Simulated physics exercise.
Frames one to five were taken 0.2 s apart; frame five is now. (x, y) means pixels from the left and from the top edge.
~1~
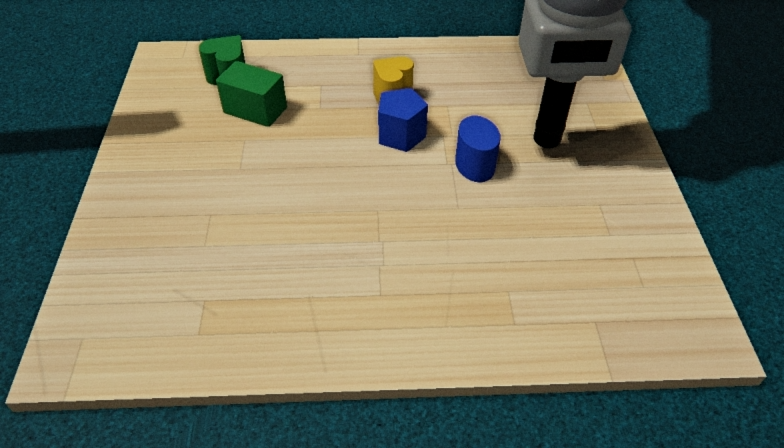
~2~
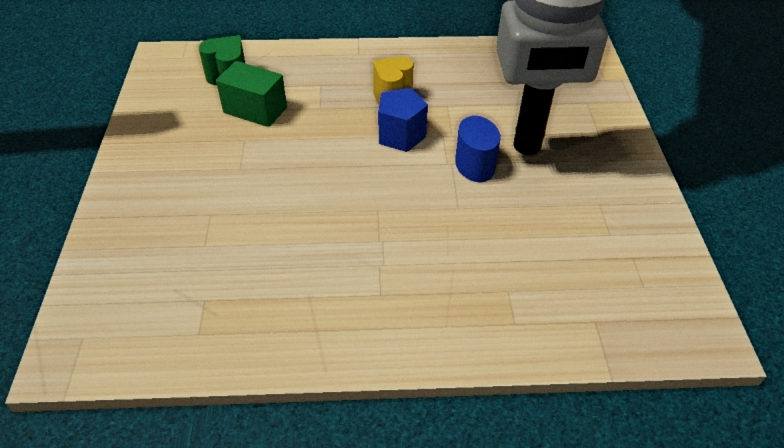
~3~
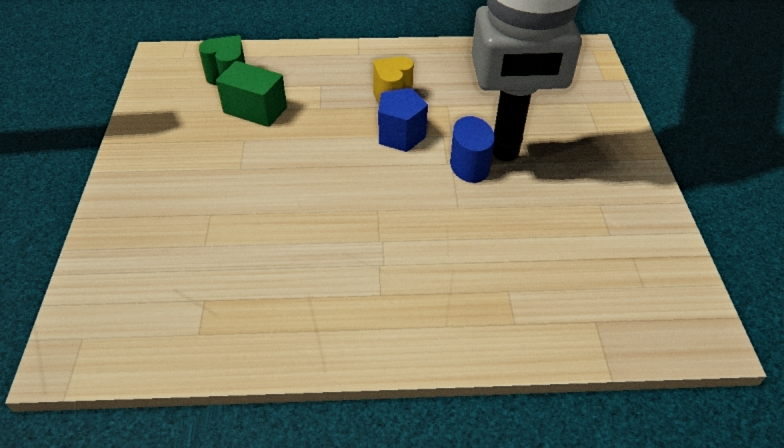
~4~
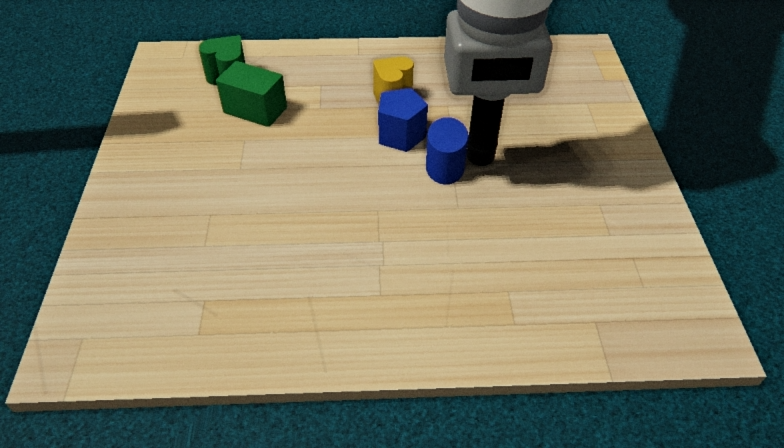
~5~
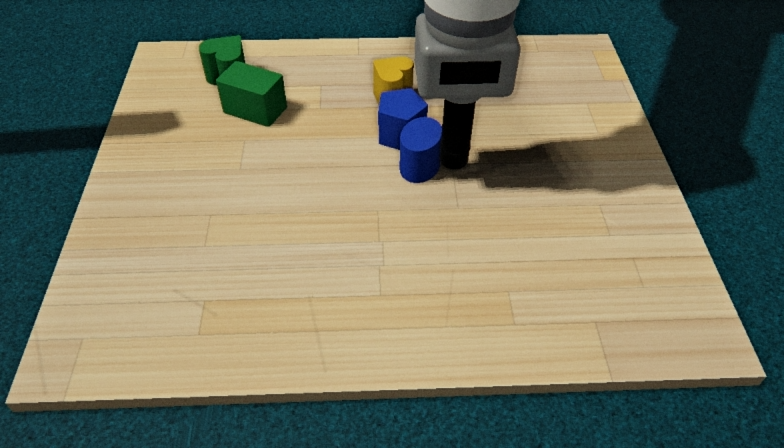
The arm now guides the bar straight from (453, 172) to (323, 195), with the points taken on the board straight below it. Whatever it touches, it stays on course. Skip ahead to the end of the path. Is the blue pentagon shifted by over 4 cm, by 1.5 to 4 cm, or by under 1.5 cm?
Its final spot will lie within 1.5 cm of the current one.
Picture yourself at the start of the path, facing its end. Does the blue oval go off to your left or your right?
The answer is right: Facing from the path's start to its end, that's where the blue oval shifts.
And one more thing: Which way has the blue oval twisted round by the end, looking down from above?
Spins clockwise.
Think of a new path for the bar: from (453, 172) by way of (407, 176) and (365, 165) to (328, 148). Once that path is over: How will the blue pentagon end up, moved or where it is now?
Moved away.
On the path given first. One third of the way, bar at (410, 168); blue pentagon at (396, 100), turned 20° clockwise; blue oval at (385, 130), turned 45° clockwise.
Two thirds of the way, bar at (366, 176); blue pentagon at (396, 100), turned 20° clockwise; blue oval at (376, 128), turned 60° clockwise.
At the end, bar at (322, 184); blue pentagon at (396, 100), turned 20° clockwise; blue oval at (376, 128), turned 60° clockwise.
